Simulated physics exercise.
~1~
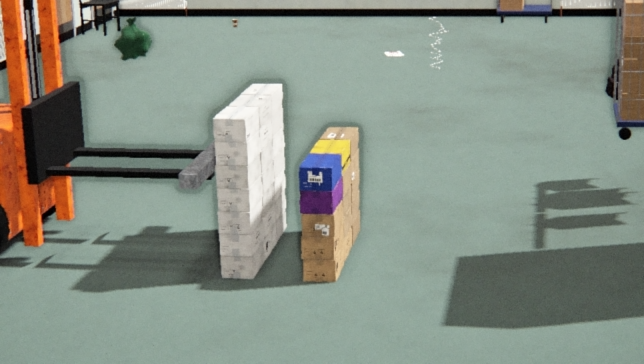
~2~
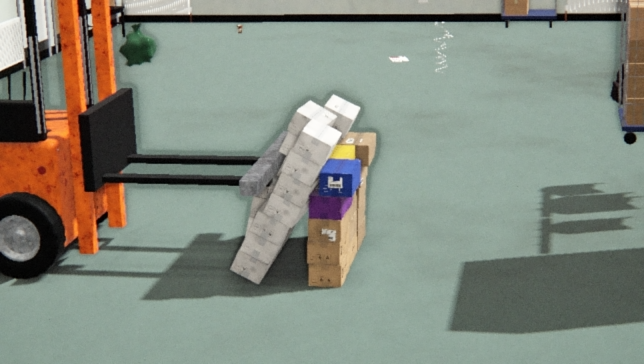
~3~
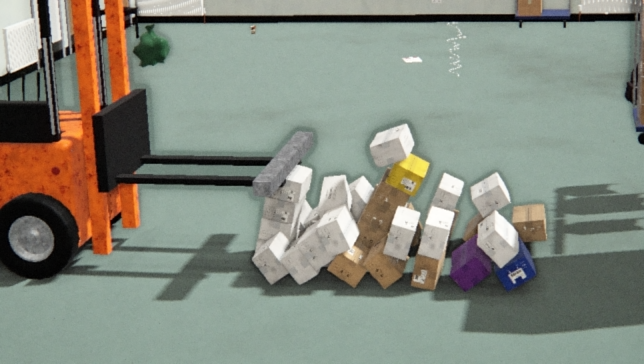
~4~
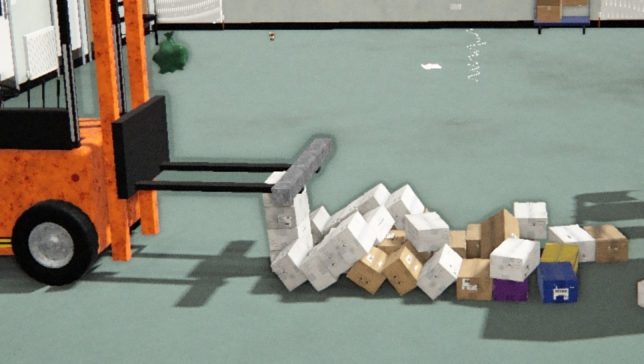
A forklift pushes a white block wall into a brown one, toppling both into rubble.
